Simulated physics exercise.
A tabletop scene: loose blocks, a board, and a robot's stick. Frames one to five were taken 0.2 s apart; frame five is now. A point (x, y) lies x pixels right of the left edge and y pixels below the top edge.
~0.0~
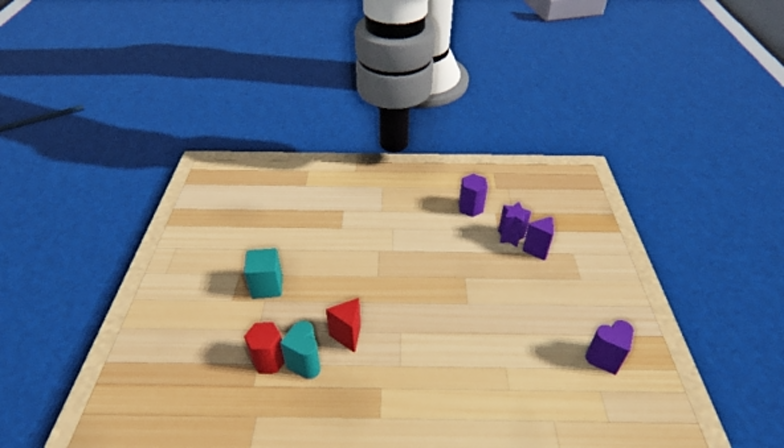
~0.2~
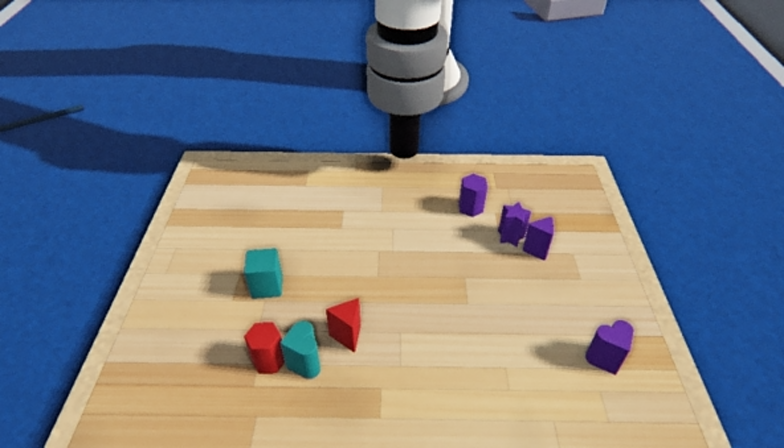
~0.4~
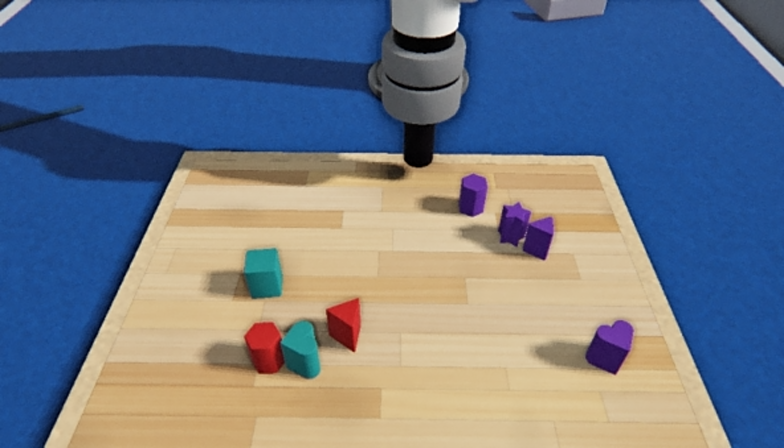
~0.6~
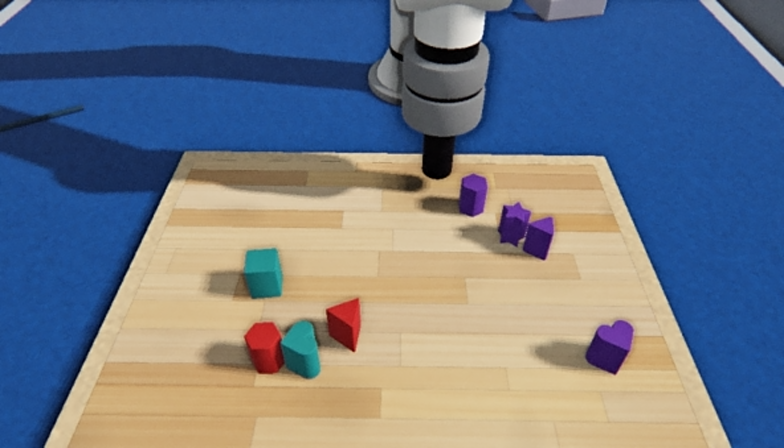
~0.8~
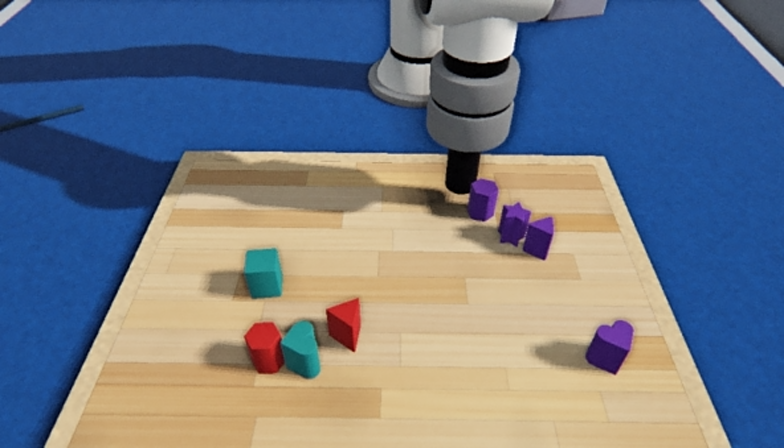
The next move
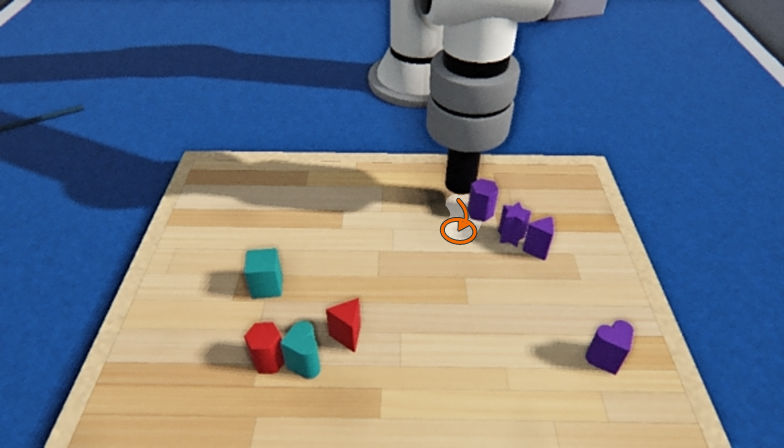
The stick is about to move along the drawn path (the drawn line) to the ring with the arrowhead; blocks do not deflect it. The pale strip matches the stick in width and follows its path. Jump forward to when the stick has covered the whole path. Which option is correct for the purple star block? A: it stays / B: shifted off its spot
A
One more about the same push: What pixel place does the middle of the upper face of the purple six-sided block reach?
Top centre: (499, 197).
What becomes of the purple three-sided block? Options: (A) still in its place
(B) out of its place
Option A.
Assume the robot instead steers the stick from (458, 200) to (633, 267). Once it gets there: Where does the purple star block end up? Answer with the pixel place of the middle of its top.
Near (538, 229).
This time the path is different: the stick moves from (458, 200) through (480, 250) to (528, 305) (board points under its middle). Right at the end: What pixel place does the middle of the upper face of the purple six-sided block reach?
The centre of its top face lies at (501, 198).
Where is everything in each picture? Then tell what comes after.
The first picture shows lower end of the stick at (394, 145), tops of blocks, purple six-sided block at (475, 182), purple star block at (517, 211), purple three-sided block at (545, 224).
The second picture shows stick at (404, 151), blocks as before.
The third picture shows stick at (418, 160), blocks as before.
The fourth picture shows stick at (437, 171), blocks as before.
The fifth picture shows stick at (460, 186), purple six-sided block at (485, 187), purple star block at (517, 211), purple three-sided block at (545, 224).
The drawn path runs from (458, 200) through (465, 210) and (465, 221) to (459, 231).
What follows on the original path. Halfway along, stick at (468, 202); purple six-sided block at (499, 197), turned 35° anticlockwise.
At the end, stick at (460, 216); purple six-sided block at (499, 197), turned 35° anticlockwise; purple star block not moved; purple three-sided block not moved.
